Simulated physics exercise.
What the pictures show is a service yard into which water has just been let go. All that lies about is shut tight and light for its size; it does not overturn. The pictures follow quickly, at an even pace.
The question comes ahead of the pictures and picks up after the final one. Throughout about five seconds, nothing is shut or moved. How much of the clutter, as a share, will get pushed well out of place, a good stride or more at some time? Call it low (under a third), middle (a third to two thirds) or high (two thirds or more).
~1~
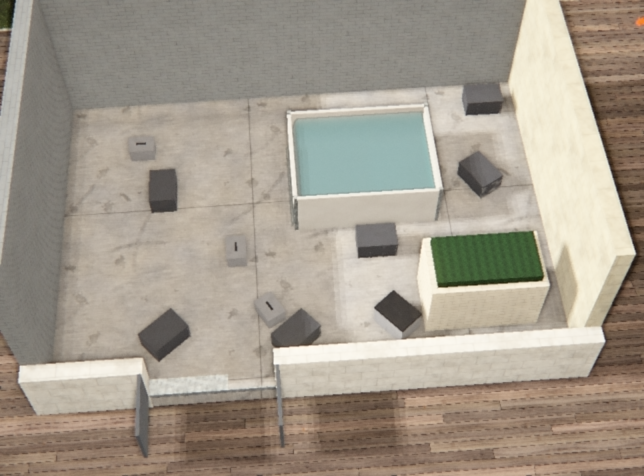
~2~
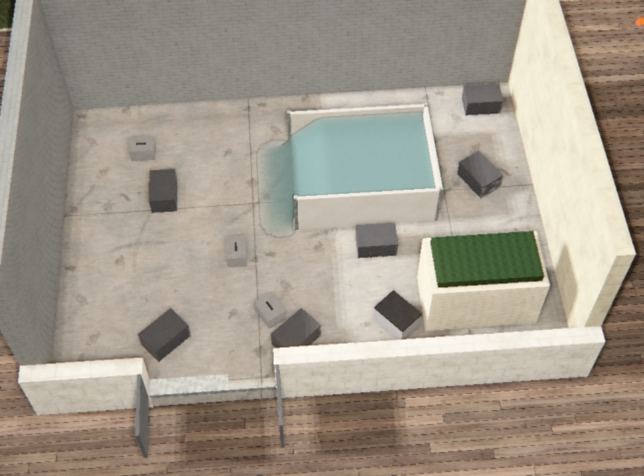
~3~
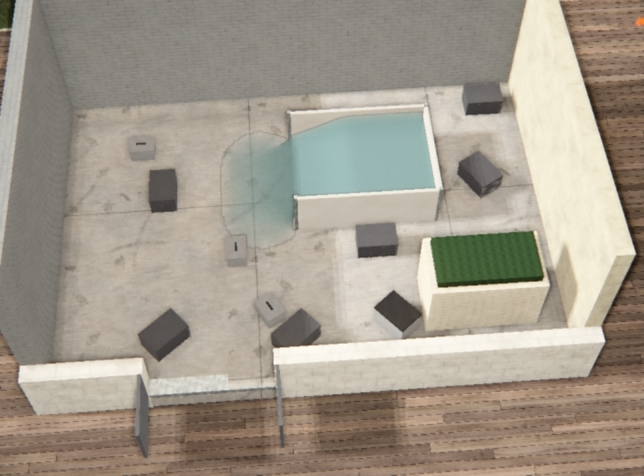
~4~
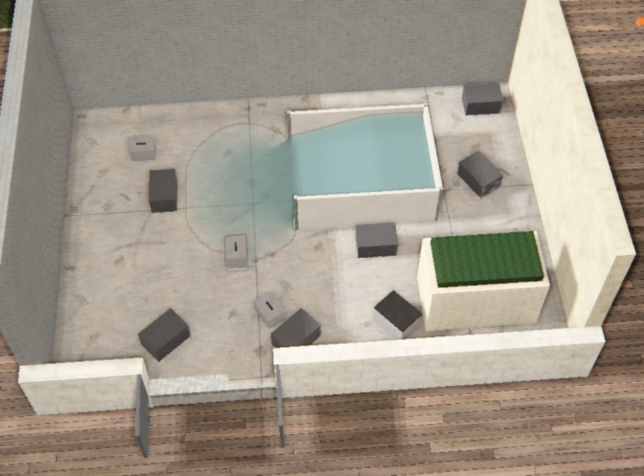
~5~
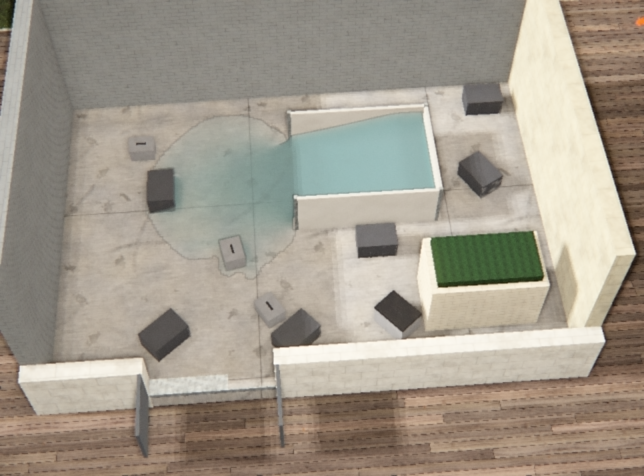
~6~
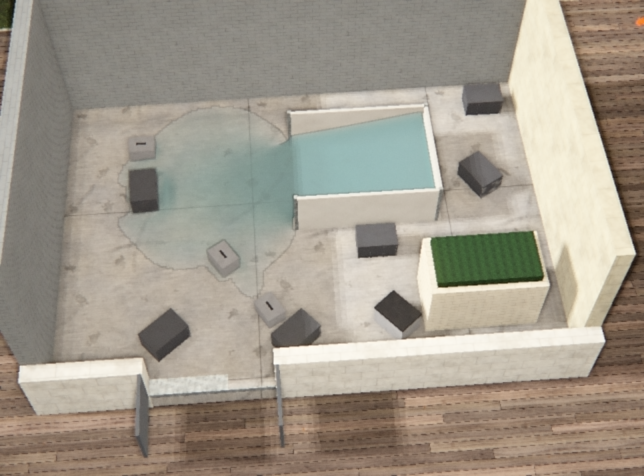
Middle.
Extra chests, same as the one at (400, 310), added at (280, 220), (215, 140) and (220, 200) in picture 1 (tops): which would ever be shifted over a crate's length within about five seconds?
The first travels far, the second travels far and the third travels far.
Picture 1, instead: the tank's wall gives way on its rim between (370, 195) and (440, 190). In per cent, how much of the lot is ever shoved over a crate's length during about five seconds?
I'd say near 60 %.
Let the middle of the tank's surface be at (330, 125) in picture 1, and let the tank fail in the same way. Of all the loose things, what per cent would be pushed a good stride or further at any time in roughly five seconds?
It should come out close to 50 %.
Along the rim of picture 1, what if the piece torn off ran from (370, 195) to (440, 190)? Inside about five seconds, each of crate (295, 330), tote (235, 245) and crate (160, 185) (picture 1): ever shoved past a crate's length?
Listed in turn, ends up that far off, never travels that far, never travels that far.
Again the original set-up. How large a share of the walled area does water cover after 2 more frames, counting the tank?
Around 40 percent.
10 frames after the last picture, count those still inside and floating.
My count is 2.
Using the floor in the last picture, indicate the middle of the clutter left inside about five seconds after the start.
I'd put it roughly at (325, 242).
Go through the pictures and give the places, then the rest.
In the first frame, a crate at (162, 185), on the bottom; a tote at (236, 247) rests on the ground; 0 of 10 have shifted.
In the second frame, a crate at (162, 185) rests on the ground; a tote at (236, 247) rests on the ground; 0 of 10 have shifted.
In the third frame, a crate at (162, 185) rests on the ground; a tote at (236, 247), on the bottom; 0 of 10 have shifted.
In the fourth frame, a crate at (162, 185) rests on the ground; a tote at (236, 247) rests on the ground; 0 of 10 have shifted.
In the fifth frame, a crate at (160, 185) rests on the ground, close to its start; a tote at (232, 249), on the bottom, close to its start; 1 of 10 have shifted.
In the sixth frame, a crate at (143, 185) rests on the ground, close to its start; a tote at (223, 254) rests on the ground, close to its start; 2 of 10 have shifted.
A moment on, 2 of 10 are well off their spots; 1 afloat.
Next, 3 of 10 are well off their spots; 2 afloat.
Later, 2 of 10 are well off their spots; 3 afloat.
In the end, 6 of 10 are well off their spots, and 6 have been at some point; 3 afloat.
